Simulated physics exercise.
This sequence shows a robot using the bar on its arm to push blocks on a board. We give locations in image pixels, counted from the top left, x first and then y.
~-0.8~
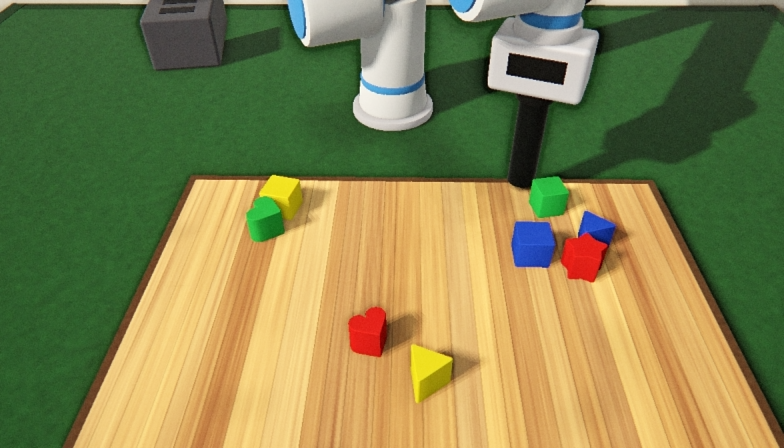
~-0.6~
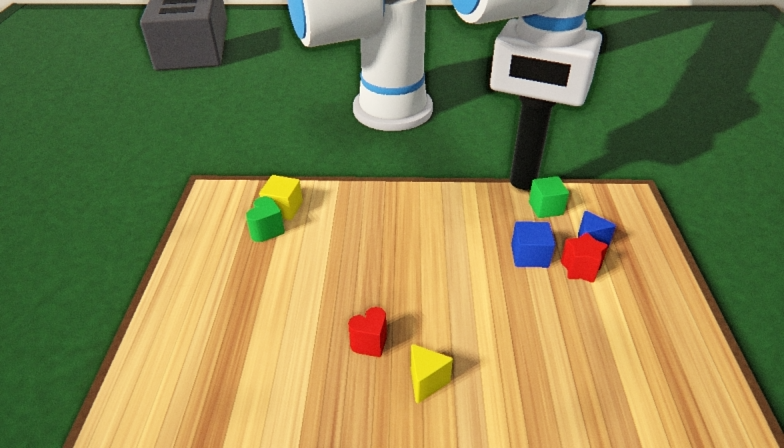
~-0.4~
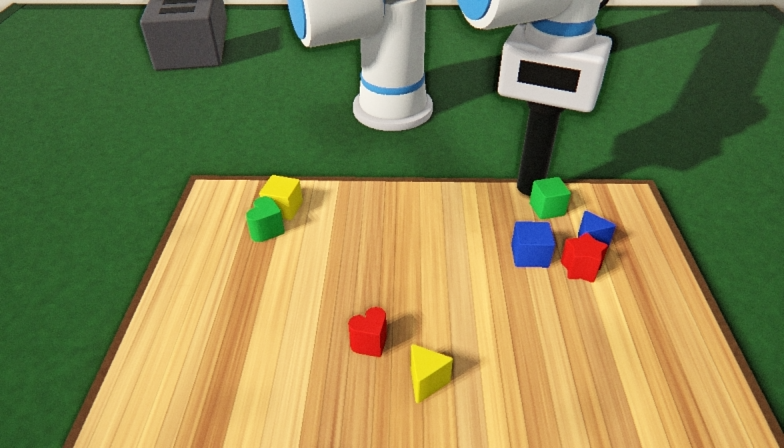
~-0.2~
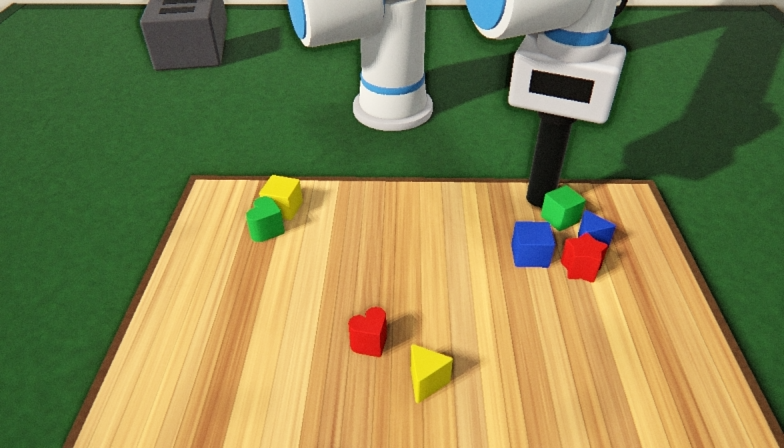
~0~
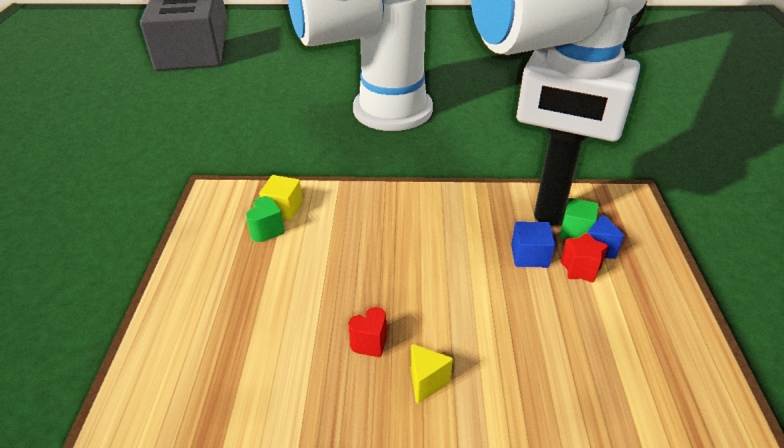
On a wooden board, a robot arm's black bar pushes a green block toward a blue triangle.
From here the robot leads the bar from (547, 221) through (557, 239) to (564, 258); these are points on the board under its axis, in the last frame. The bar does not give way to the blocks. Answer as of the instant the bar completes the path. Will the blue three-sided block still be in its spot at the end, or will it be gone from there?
It leaves its spot.
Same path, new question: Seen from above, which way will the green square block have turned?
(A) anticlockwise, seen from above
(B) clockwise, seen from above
My pick is A.
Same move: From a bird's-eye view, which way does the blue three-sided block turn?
It rotates clockwise.
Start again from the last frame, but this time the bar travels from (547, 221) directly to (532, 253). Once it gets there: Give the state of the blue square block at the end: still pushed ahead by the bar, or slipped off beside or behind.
Ahead.
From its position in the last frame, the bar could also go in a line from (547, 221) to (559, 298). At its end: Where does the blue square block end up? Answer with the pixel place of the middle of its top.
When the path ends, it will be at (524, 251).
On the path given first. Halfway along, bar (558, 234); green square block (592, 214), turned 20° anticlockwise; blue three-sided block (615, 231), turned 25° clockwise.
At the end, bar (565, 253); blue square block in place; green square block (592, 214), turned 20° anticlockwise; red star (594, 254); blue three-sided block (615, 231), turned 25° clockwise.
